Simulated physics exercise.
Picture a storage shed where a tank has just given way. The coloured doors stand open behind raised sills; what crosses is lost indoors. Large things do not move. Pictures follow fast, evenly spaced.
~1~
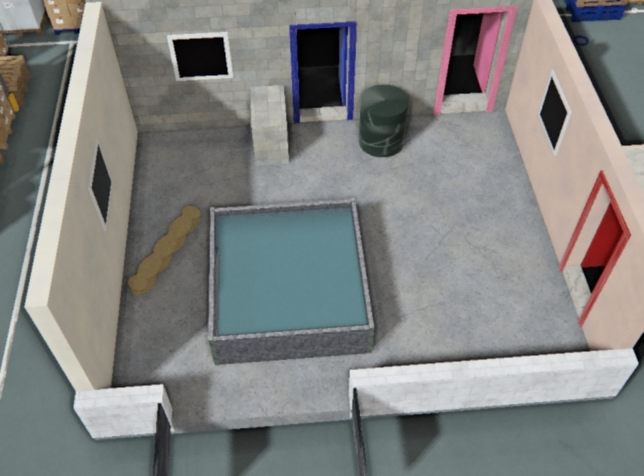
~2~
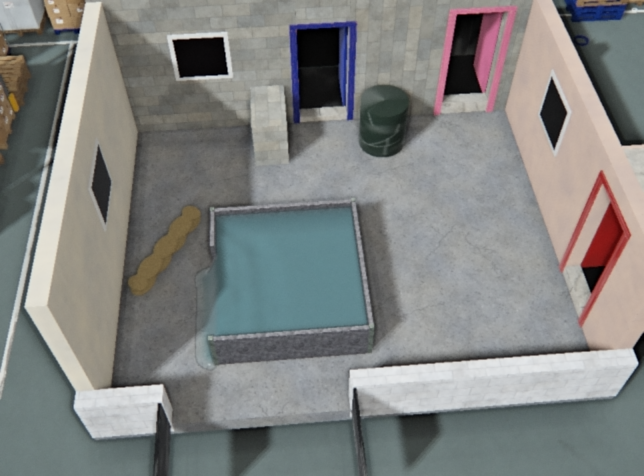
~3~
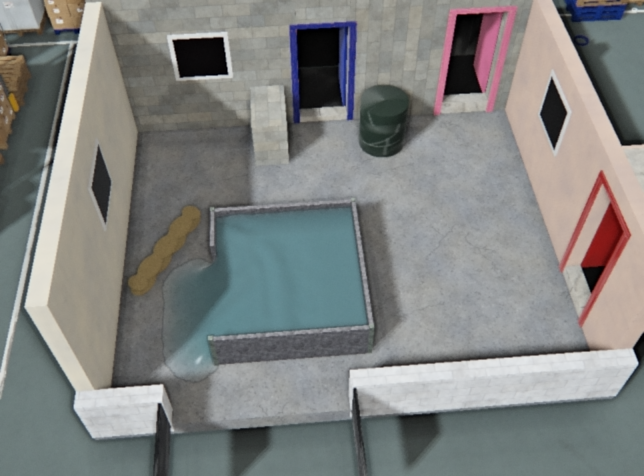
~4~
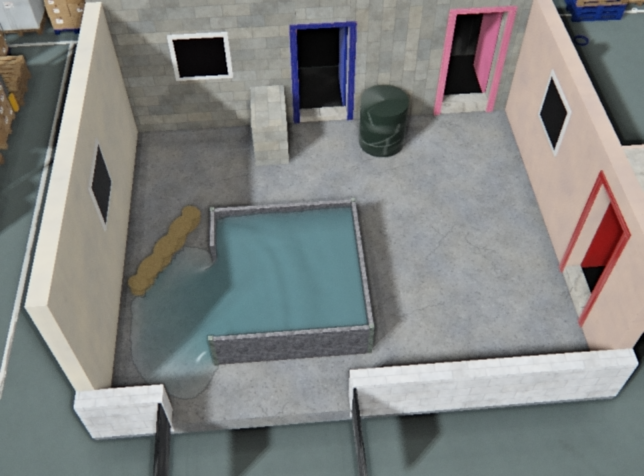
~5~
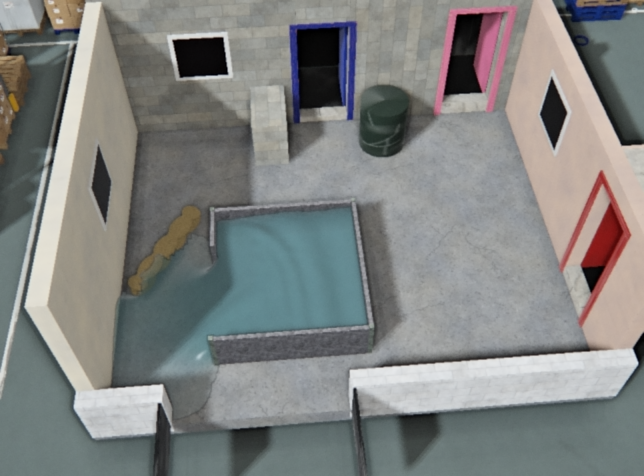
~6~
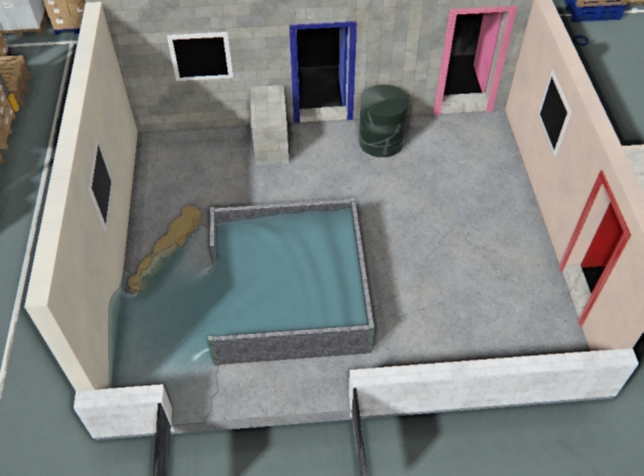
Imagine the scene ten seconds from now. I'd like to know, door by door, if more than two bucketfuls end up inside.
In the end the blue door respects the limit; the red door respects the limit; the pink door respects the limit.
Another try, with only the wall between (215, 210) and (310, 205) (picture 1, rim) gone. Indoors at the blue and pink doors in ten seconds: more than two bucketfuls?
My reading: The blue one passes that mark; the pink one takes less.
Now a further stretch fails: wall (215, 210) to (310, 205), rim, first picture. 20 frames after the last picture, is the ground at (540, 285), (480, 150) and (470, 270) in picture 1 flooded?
Going through them one by one, I'd say high and dry, then waterlogged, then high and dry.
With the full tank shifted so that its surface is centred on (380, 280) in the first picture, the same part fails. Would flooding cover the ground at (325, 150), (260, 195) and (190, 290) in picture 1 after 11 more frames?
Bone-dry, bone-dry, soaked.
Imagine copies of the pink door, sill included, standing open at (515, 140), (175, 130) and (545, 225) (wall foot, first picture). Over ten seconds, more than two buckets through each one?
In that order: Stays under, takes less, holds.
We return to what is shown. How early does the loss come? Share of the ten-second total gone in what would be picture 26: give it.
Near 30 in a hundred, I reckon.
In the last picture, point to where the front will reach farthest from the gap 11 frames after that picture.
Approximate pixel: (138, 136).
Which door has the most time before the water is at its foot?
I'd say the pink door.
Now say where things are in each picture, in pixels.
The first picture shows still water in the water tank at (287, 268).
In the second picture, the front is at (210, 271), out from the gap at (217, 306).
In the third picture, water pours out at (218, 308) and has run to (188, 266).
In the fourth picture, the front is at (181, 252), out from the gap at (218, 309).
In the fifth picture, water pours out at (218, 309) and has run to (113, 378).
In the sixth picture, the front is at a hidden place, out from the gap at (218, 309).
A moment on, water covers 15 % of the floor; the blue door not reached, the red door not reached, the pink door not reached.
Next, water covers 30 % of the floor; the blue door not reached, the red door not reached, the pink door not reached.
Then, water covers 45 % of the floor; the blue door not reached, the red door not reached, the pink door not reached.
Later, water covers 70 % of the floor; the blue door wet at the sill, nothing in, the red door wet at the sill, nothing in, the pink door not reached.
In the end, water covers 90 % of the floor; the blue door wet at the sill, nothing in, the red door wet at the sill, nothing in, the pink door wet at the sill, nothing in.
